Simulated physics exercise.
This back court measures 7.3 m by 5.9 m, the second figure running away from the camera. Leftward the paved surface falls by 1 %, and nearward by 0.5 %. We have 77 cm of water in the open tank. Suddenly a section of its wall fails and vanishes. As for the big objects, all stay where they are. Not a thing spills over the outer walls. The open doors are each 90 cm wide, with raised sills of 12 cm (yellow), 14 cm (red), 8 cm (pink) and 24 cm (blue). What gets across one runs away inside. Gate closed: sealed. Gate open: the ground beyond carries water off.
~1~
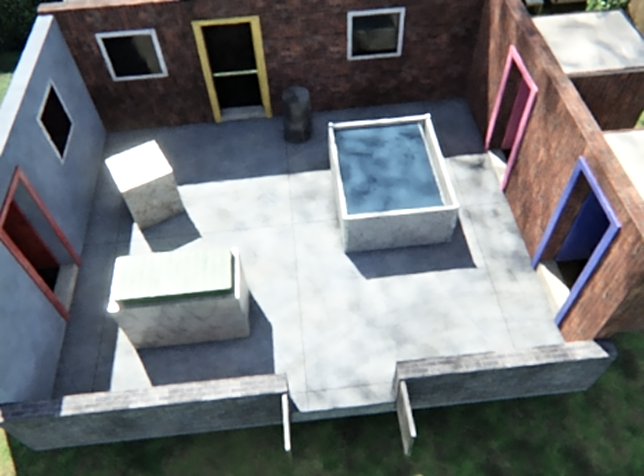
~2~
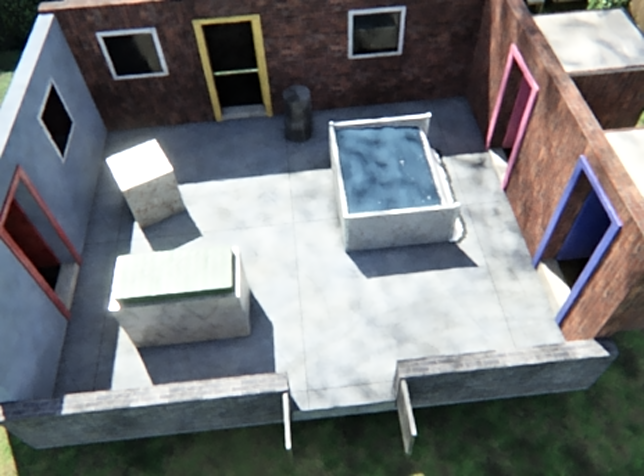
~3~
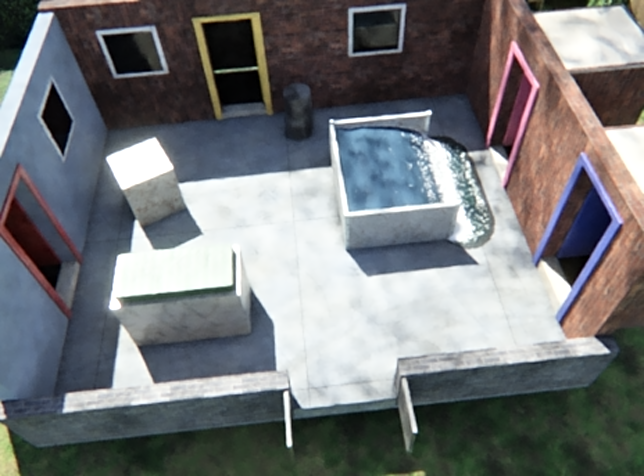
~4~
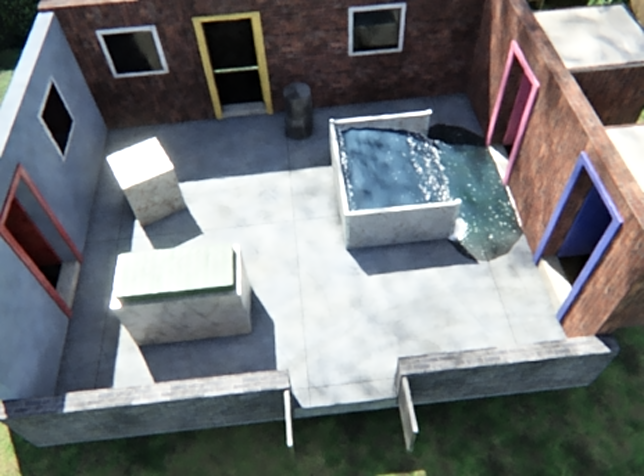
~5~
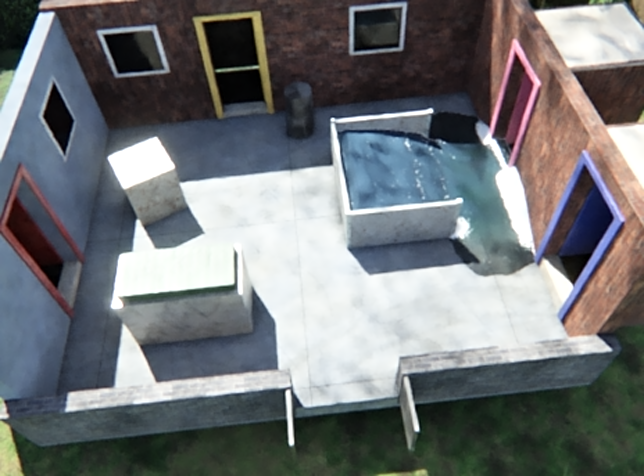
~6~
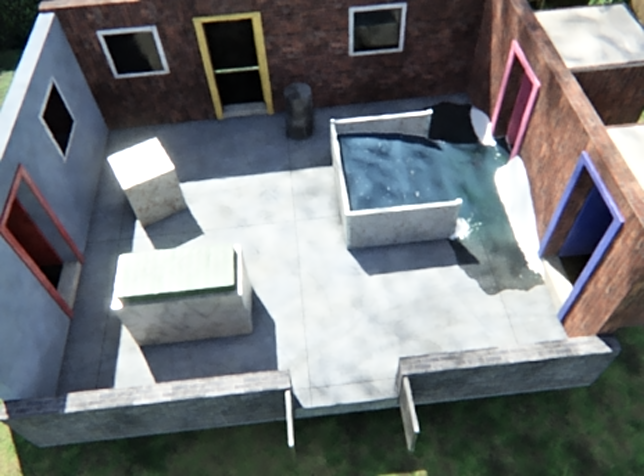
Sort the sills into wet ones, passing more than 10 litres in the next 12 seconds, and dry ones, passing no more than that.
Yellow door: Dry; red door: Dry; pink door: Wet; blue door: Dry.
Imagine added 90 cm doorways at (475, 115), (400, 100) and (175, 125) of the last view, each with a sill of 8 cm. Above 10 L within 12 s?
Well, the first is on the high side, the second is on the high side, and the third is on the low side.
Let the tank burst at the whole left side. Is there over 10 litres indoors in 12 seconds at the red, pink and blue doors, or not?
Door by door - red: Out of bounds, pink: Within bounds, blue: Within bounds.
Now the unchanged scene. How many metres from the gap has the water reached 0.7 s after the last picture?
About 3.6 m.
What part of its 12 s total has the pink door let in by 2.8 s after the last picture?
Roughly 100 percent is in by then.
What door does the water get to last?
Red.
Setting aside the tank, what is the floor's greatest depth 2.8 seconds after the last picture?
Up to near 20 cm.
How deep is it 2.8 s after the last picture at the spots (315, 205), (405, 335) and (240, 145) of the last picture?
Depth readings in turn - 0, 9, 0 cm.
Then, 0.7 s after the last picture water covers 15 % of the floor and is deepest (47 cm) near (505, 196); yellow door not reached, red door not reached, pink door 43 cm at the sill, 288 L in, blue door 16 cm at the sill, 0 L in.
Then, 1.5 s after the last picture water covers 25 % of the floor and is deepest (34 cm) near (566, 348); yellow door not reached, red door not reached, pink door 29 cm at the sill, 484 L in, blue door 13 cm at the sill, 0 L in.
Then, 2.8 s after the last picture water covers 45 % of the floor and is deepest (20 cm) near (456, 98); yellow door 6 cm at the sill, 0 L in, red door not reached, pink door 14 cm at the sill, 575 L in, blue door 8 cm at the sill, 0 L in.
Then, 6.3 s after the last picture water covers 90 % of the floor and is deepest (13 cm) near (84, 259); yellow door 3 cm at the sill, 0 L in, red door 4 cm at the sill, 0 L in, pink door 5 cm at the sill, 588 L in, blue door 6 cm at the sill, 0 L in.
Then, 11.3 s after the last picture water covers 95 % of the floor and is deepest (12 cm) near (51, 419); yellow door 2 cm at the sill, 0 L in, red door 8 cm at the sill, 0 L in, pink door 3 cm at the sill, 588 L in, blue door 4 cm at the sill, 0 L in.
